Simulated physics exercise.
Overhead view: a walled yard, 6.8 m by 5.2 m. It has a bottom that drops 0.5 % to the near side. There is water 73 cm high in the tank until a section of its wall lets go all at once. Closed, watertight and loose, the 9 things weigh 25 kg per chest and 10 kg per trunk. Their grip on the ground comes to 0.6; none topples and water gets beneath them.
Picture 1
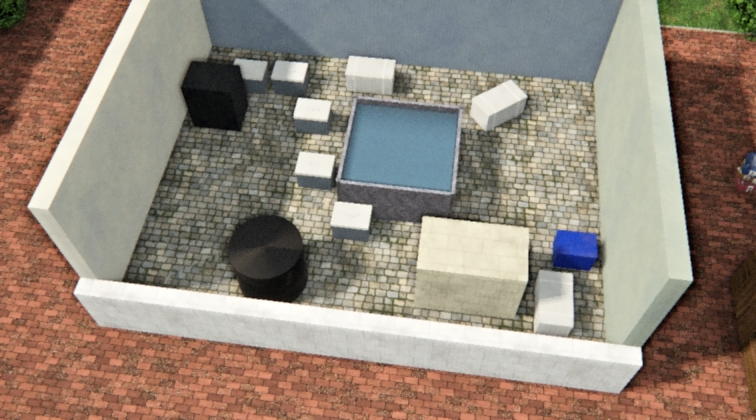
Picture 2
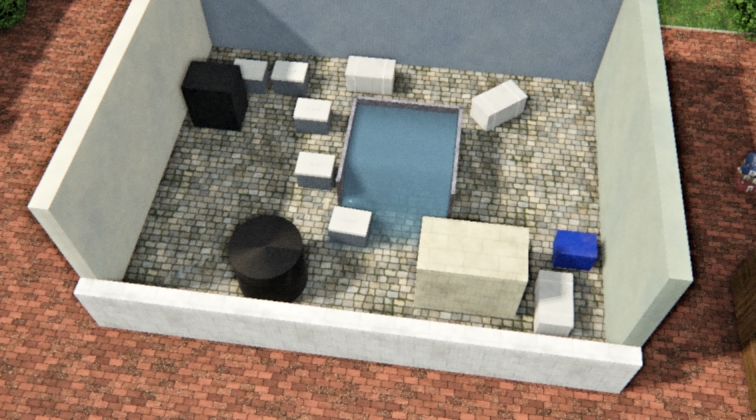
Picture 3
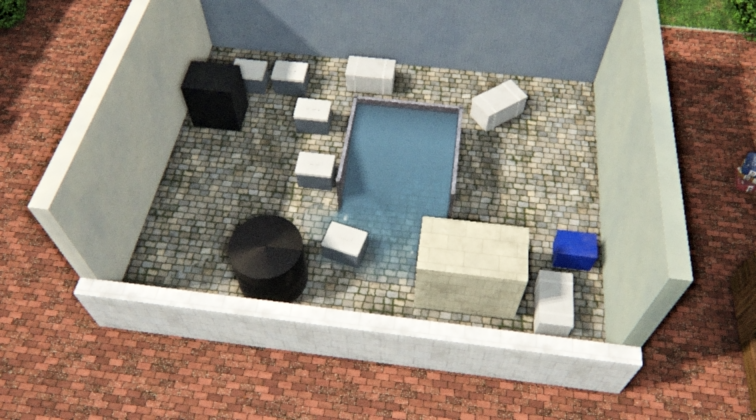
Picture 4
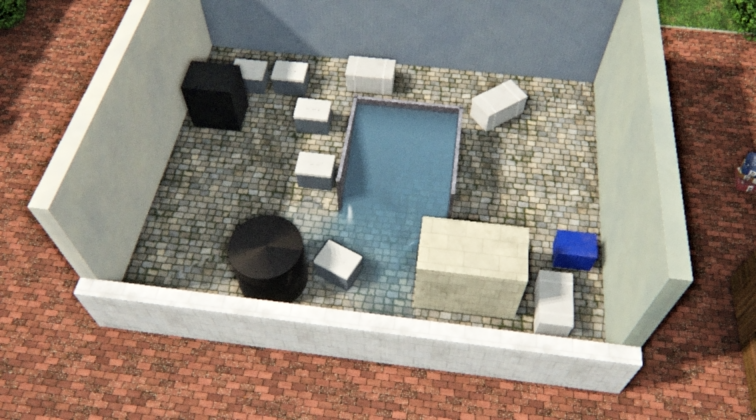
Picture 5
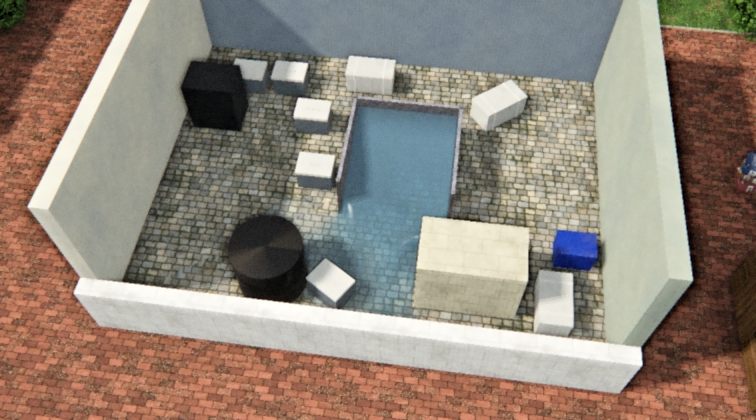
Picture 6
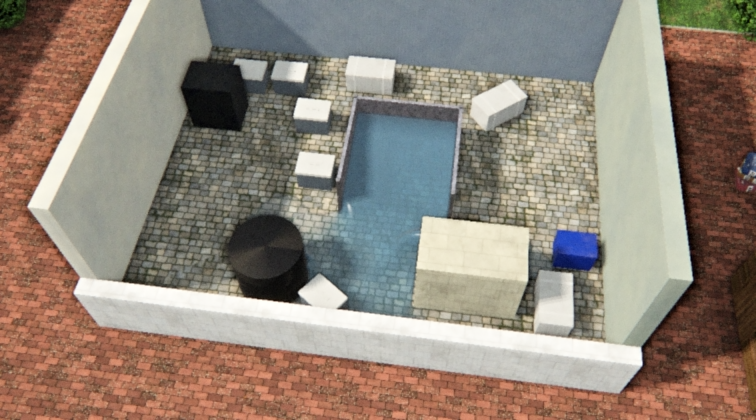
We see a walled yard with a raised pool whose near side disappears, and water spreads over the paving toward the near wall, carrying one white block along with it, turning, past the black round object.
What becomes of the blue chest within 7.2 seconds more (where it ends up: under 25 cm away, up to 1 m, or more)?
Movement: Big.
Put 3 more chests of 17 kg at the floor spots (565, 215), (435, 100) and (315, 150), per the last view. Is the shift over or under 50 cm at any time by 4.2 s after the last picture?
Taking them in the order given: Exceeds it, falls short and falls short.
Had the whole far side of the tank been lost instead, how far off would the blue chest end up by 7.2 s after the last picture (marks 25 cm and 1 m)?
In that case the blue chest is nudged along.
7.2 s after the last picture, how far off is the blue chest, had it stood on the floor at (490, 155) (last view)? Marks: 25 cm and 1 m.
In the end it keeps its place.
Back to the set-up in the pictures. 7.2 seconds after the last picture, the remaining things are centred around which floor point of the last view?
I'd say about (363, 146) in the last view.
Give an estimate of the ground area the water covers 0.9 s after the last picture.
Somewhere about 13 m2, give or take.
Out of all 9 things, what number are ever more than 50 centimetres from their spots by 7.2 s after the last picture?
5.
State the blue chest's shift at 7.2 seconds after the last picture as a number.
250 cm.
Then, 0.9 s after the last picture the blue chest is near (589, 245), 0.2 m from its start, aground; 1 afloat.
Then, 2.8 s after the last picture the blue chest is near (571, 187), 1.0 m from its start, afloat; 3 afloat.
Then, 4.8 s after the last picture the blue chest is near (535, 118), 2.4 m from its start, aground; 2 afloat.
Then, 7.2 s after the last picture the blue chest is near (535, 118), 2.4 m from its start, aground; 4 afloat.
